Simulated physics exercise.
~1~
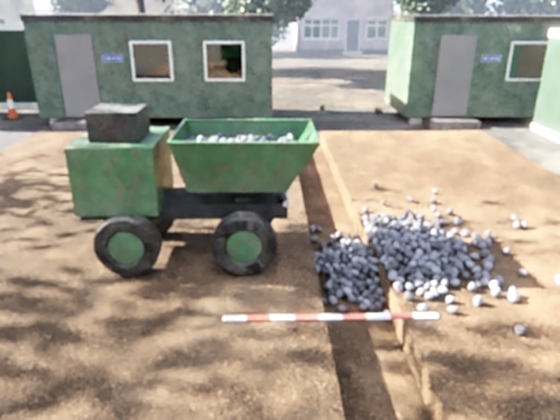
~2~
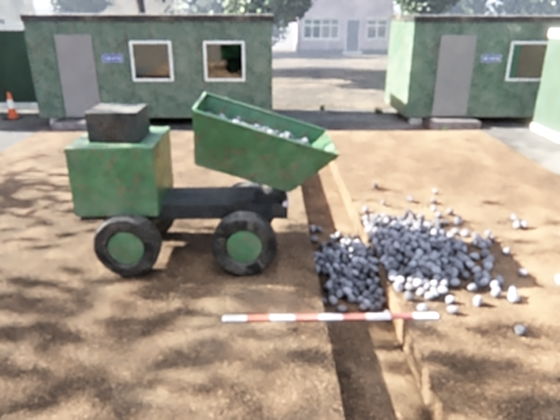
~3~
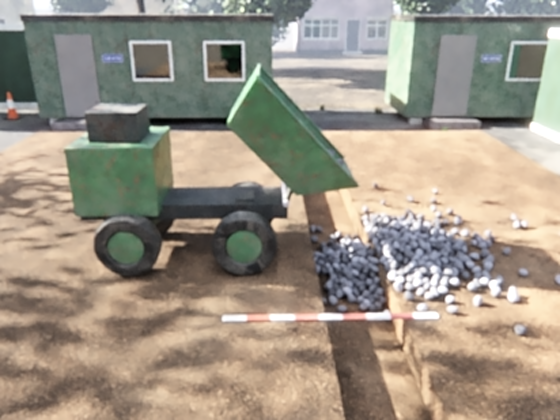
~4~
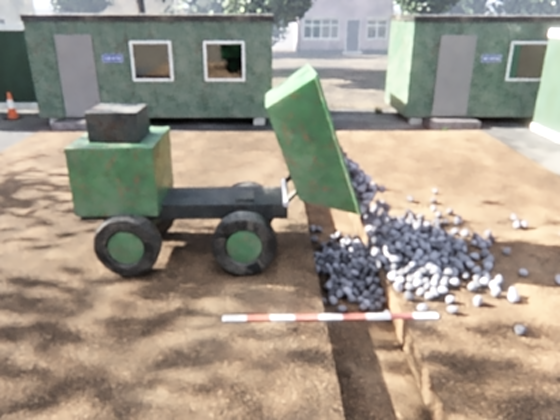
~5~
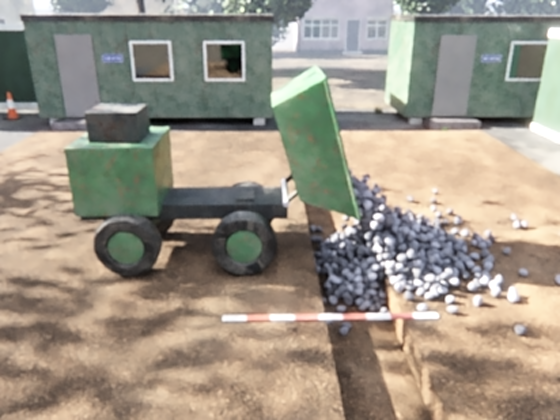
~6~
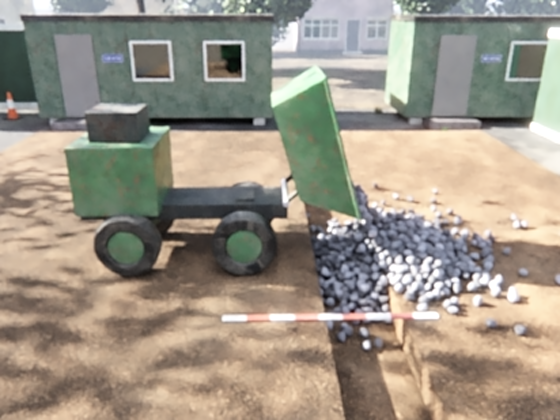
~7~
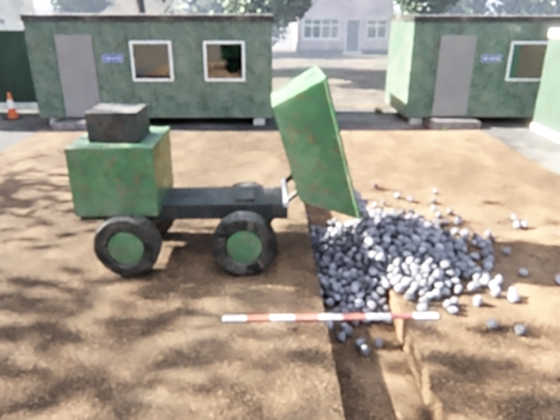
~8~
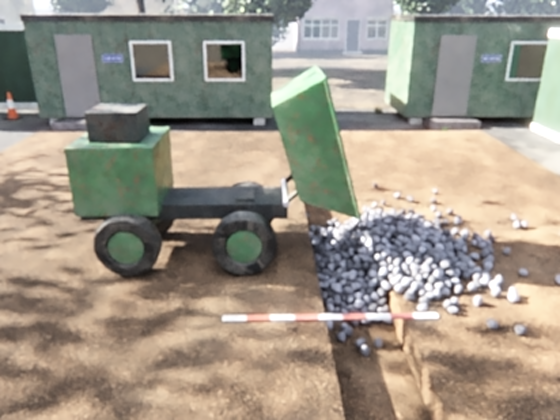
A green dumper's skip tilted steeply up to the right while the truck stayed put, and grey cobbles slid out onto the stones already lying there, tumbling into the trench and beyond until they settled in a bigger heap, with the skip still raised.
